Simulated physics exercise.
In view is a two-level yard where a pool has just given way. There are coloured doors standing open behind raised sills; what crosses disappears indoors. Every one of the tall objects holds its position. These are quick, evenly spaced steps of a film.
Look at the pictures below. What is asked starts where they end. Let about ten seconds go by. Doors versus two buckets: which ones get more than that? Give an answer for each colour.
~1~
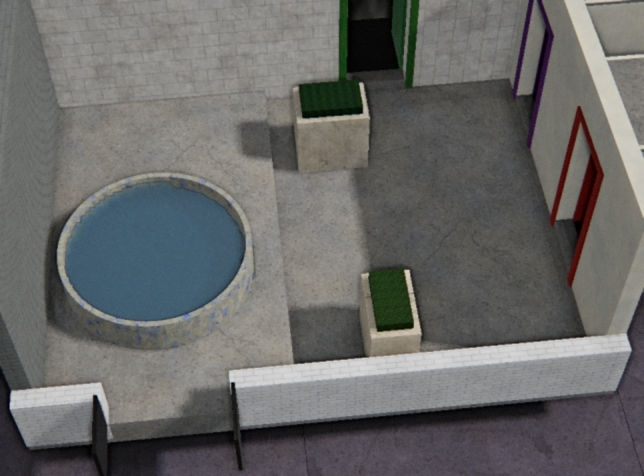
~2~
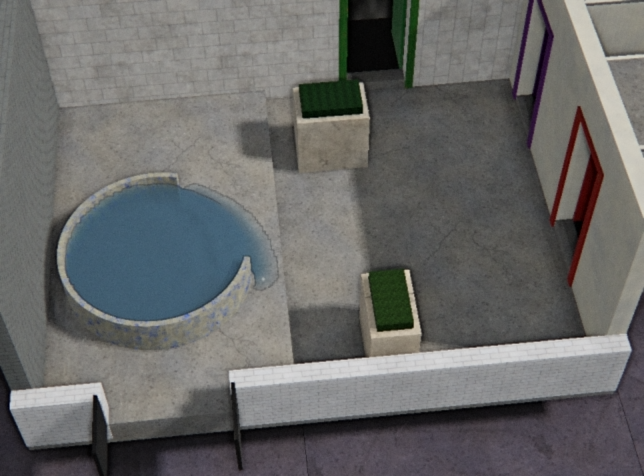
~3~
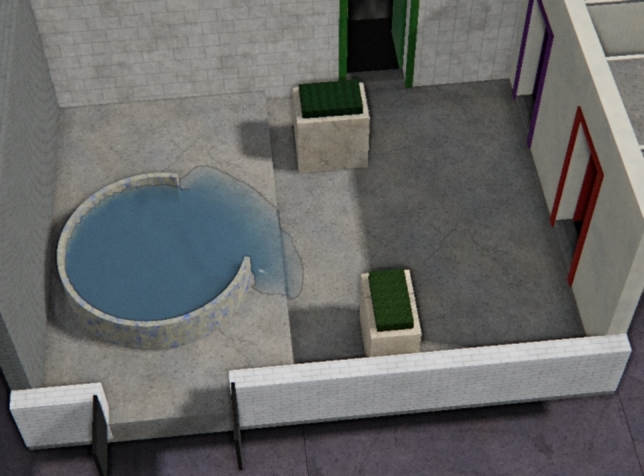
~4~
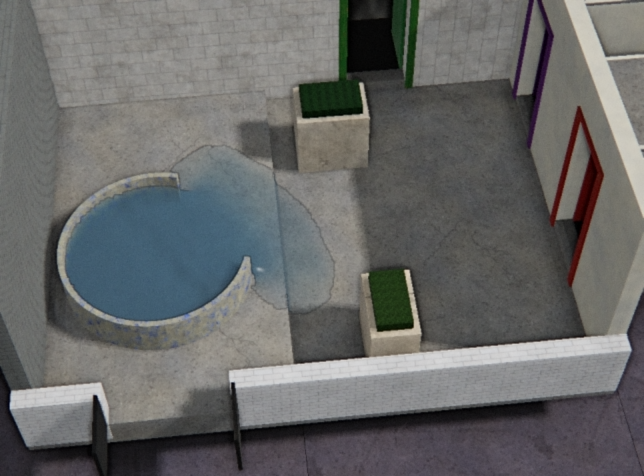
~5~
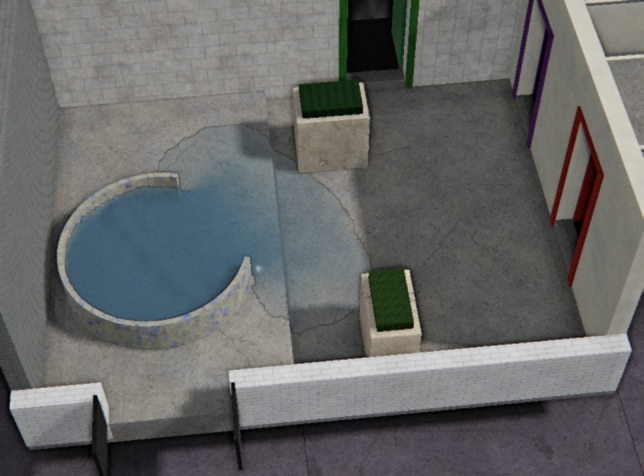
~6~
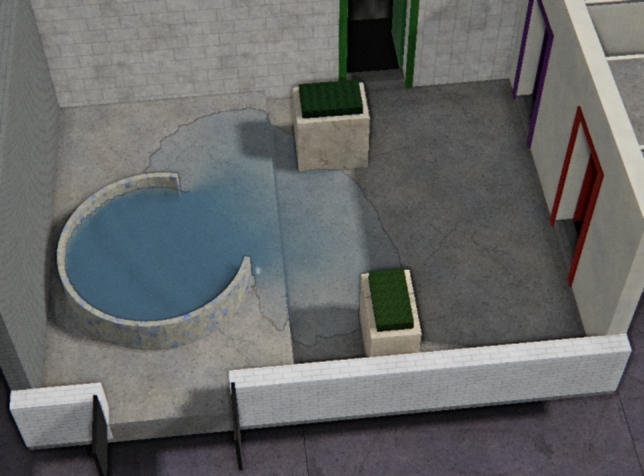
Result: Green door: Never tops two buckets; purple door: Tops two buckets; red door: Never tops two buckets.
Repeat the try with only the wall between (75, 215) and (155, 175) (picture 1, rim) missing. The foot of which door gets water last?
I'd go with the door marked red.
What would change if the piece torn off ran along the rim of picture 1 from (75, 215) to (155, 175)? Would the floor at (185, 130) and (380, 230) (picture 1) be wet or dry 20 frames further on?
Well, the first place would be submerged and the second one still bare.
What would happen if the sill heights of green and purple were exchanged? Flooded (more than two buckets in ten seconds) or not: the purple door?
In short: The purple door keeps below it.
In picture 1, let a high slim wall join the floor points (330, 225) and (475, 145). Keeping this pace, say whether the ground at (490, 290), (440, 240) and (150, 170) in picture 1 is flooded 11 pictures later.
One after the other: Covered, covered, clear.
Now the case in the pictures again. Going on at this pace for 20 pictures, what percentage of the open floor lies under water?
About 65 %.
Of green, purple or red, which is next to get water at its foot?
I pick the one in green.
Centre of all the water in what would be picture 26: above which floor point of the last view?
That puts it at around (320, 215).
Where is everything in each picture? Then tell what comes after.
Still water in the round tank at (155, 249), in the first picture.
The front is at (266, 283), out from the gap at (233, 223), in the second picture.
The front is at (285, 288), out from the gap at (233, 224), in the third picture.
The front is at (318, 297), out from the gap at (233, 225), in the fourth picture.
Water pours out at (234, 225) and has run to (350, 302), in the fifth picture.
The front is at a hidden place, out from the gap at (234, 225), in the sixth picture.
A moment on, water covers 35 % of the floor; the green door not reached, the purple door not reached, the red door not reached.
Next, water covers 55 % of the floor; the green door wet at the sill, nothing in, the purple door wet at the sill, nothing in, the red door wet at the sill, nothing in.
Then, water covers 65 % of the floor; the green door wet at the sill, nothing in, the purple door under two buckets in, the red door wet at the sill, nothing in.
Later, water covers 75 % of the floor; the green door wet at the sill, nothing in, the purple door over two buckets in, the red door under two buckets in.
In the end, water covers 75 % of the floor; the green door wet at the sill, nothing in, the purple door over two buckets in, the red door under two buckets in.
